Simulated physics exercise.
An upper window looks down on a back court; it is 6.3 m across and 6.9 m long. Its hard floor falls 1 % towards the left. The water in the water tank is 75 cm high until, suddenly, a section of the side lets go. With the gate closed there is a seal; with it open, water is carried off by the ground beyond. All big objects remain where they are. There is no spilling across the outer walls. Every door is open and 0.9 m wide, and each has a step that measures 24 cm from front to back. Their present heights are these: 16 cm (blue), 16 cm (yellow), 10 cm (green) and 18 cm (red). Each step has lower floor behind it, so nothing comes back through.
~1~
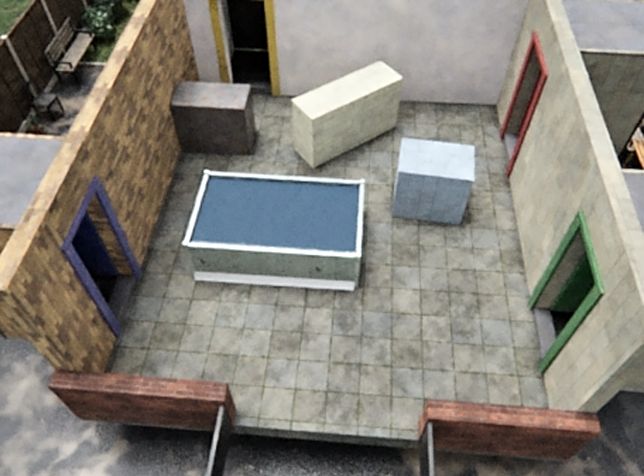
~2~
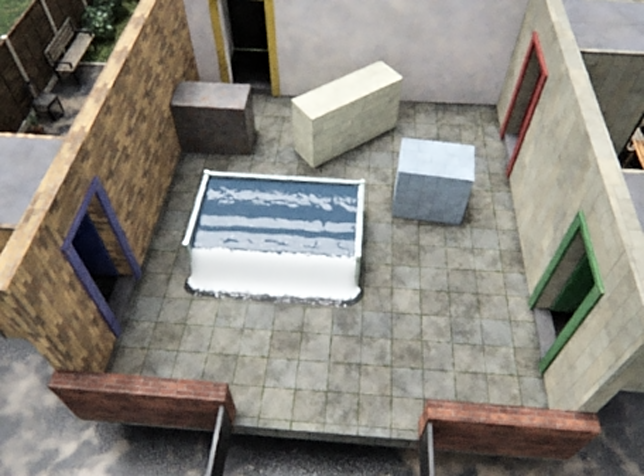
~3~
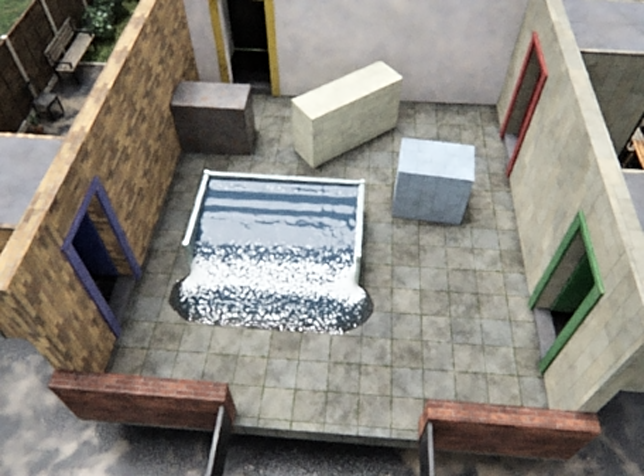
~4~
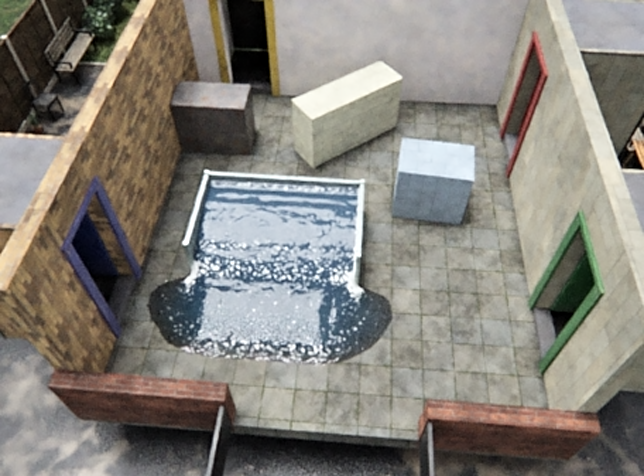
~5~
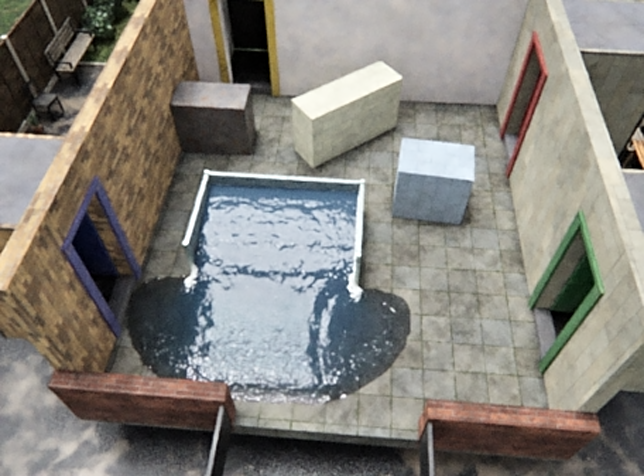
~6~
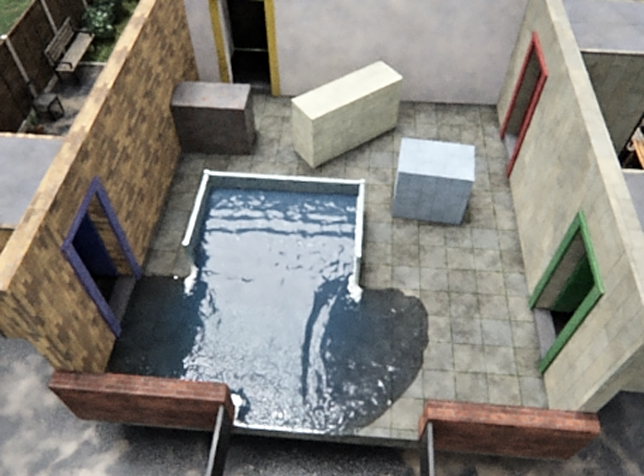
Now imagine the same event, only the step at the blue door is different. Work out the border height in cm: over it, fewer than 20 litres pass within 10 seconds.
Border at about 12.5 cm.
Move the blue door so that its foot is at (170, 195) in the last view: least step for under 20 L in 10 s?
Minimum: Close to 5.5 cm.
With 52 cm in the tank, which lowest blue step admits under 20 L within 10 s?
A step of about 8.5 cm does it.
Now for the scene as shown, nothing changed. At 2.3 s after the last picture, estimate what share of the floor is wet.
Some 35 per cent is wet.
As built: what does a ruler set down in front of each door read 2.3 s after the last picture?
Centimetres: Blue = 16, yellow = 0, green = 3, red = 0.
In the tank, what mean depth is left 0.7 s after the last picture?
About 27 centimetres on average.
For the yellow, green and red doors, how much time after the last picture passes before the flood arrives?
Yellow 4.5 s, green 2.0 s, red 9.0 s.
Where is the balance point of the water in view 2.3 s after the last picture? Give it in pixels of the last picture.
About (240, 313).
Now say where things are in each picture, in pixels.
In the first picture, the water tank at (278, 215) is whole and still, 75 cm deep; the blue door at (109, 267) is dry.
In the second picture, water pours out at (274, 268) and has run 0.3 m, to (194, 289); about 10 cm deep outside, 75 cm at the back.
In the third picture, the front is at (287, 326), 0.8 m from the gap at (274, 271); 2.1 m2 of floor is wet, 70 cm left at the back.
In the fourth picture, water pours out at (274, 272) and has run 1.3 m, to (194, 348); about 12 cm deep outside, 64 cm at the back.
In the fifth picture, the gap is at (275, 272), the front 1.9 m out at a hidden place; the back of the water tank holds 63 cm.
In the sixth picture, the front is at a hidden place, 2.4 m from the gap at (275, 273); 8.9 m2 of floor is wet, 56 cm left at the back; water is at the blue door at (109, 267).
Then, 0.7 s after the last picture water covers 30 % of the floor, deepest (53 cm) near (97, 396); 8 cm at the blue door, 0 litres in over its 16 cm step.
Then, 2.3 s after the last picture water covers 35 % of the floor, deepest (26 cm) near (97, 396); 16 cm at the blue door, 6 litres in over its 16 cm step.
Then, 9.3 s after the last picture water covers 90 % of the floor, deepest (7 cm) near (174, 176); 6 cm at the blue door, 8 litres in over its 16 cm step.
At the blue door as built, the water peaked near 20 cm, 1.5 s after the last picture.
With a step of 10 cm, 41 litres would have come in within the 10 s; with 16 cm, 8 litres. So under 20 litres takes about 12.5 cm.
